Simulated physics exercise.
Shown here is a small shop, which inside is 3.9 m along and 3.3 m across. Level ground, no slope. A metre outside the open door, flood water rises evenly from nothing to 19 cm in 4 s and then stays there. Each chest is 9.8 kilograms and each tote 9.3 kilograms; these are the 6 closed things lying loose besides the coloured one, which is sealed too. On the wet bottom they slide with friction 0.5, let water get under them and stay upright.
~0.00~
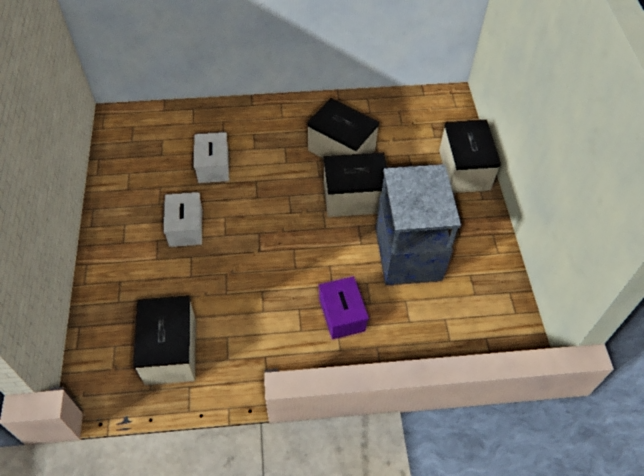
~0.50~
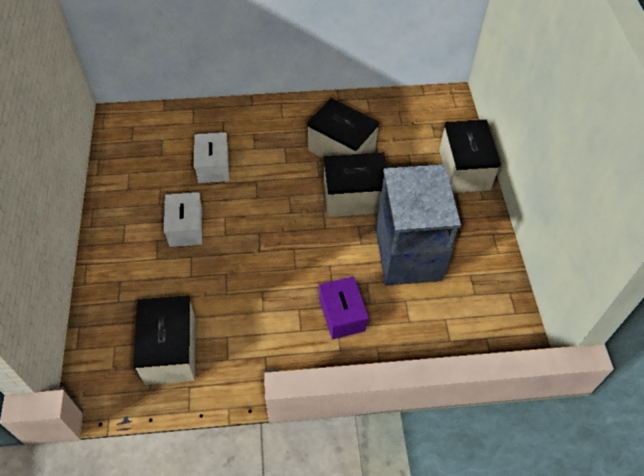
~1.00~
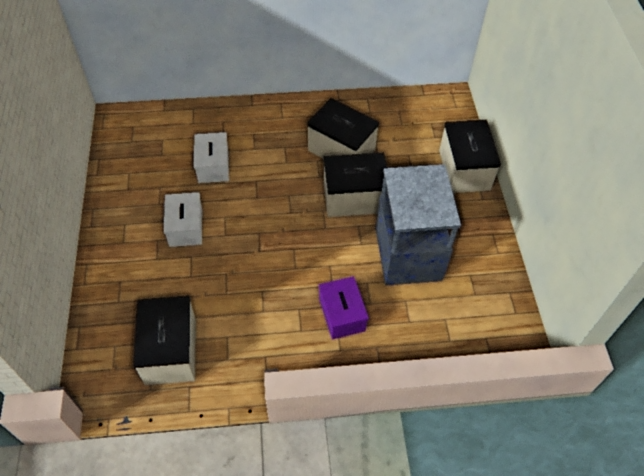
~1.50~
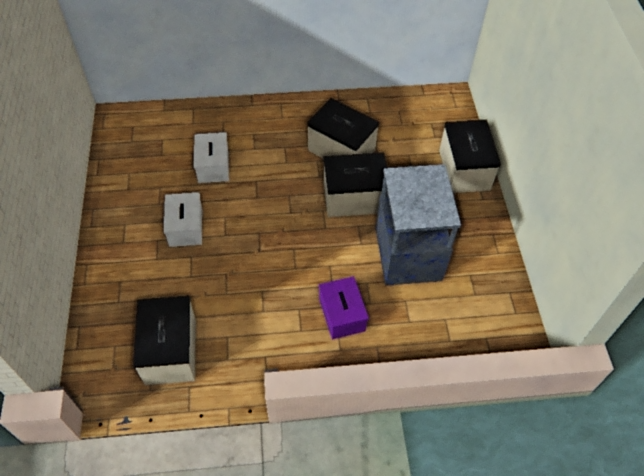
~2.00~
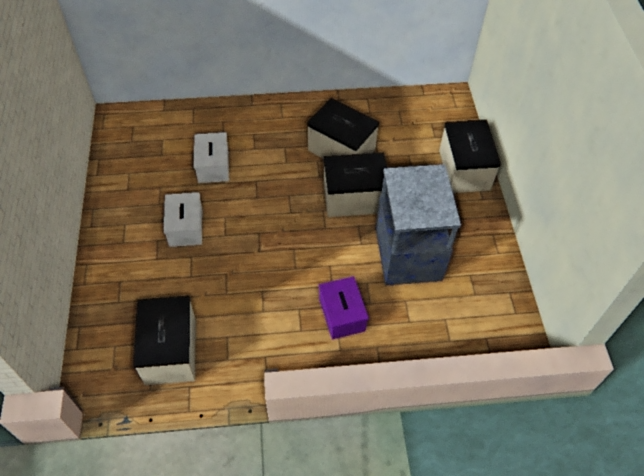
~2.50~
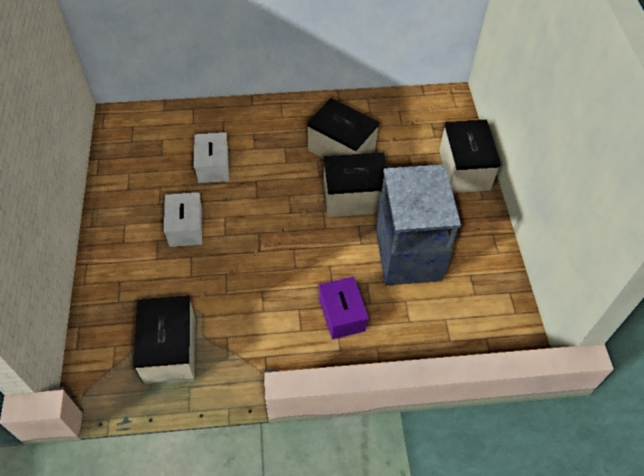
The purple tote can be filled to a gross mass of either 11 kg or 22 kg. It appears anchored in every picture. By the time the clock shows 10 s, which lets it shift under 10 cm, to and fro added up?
The lighter amount suffices.
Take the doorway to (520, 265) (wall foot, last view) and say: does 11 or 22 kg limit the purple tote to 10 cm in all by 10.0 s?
Result: The heavier mass is required.
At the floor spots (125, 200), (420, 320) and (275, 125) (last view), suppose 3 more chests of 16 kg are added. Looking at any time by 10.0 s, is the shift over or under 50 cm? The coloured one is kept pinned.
The first comes out above the threshold, the second below the threshold, the third above the threshold.
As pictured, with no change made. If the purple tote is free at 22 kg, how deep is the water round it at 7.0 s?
Around 2 cm.
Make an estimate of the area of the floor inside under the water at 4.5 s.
Roughly 5.0 m2 of it is wet.
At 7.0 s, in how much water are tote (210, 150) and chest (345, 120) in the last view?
Around 9 cm and 4 cm.
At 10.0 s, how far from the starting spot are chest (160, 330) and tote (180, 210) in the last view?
Respectively 250 and 250 centimetres.
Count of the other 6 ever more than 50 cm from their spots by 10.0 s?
6 in all.
After 3.5 s the purple tote would be 0 cm from its start with 11 kg and 0 cm from its start with 22 kg; 0 cm of water round it then.
After 4.5 s the purple tote would be 0 cm from its start with 11 kg and 0 cm from its start with 22 kg; 1 cm of water round it then.
After 7.0 s the purple tote would be 0 cm from its start with 11 kg and 0 cm from its start with 22 kg; 2 cm of water round it then.
After 10.0 s the purple tote would be 0 cm from its start with 11 kg and 0 cm from its start with 22 kg; 3 cm of water round it then.
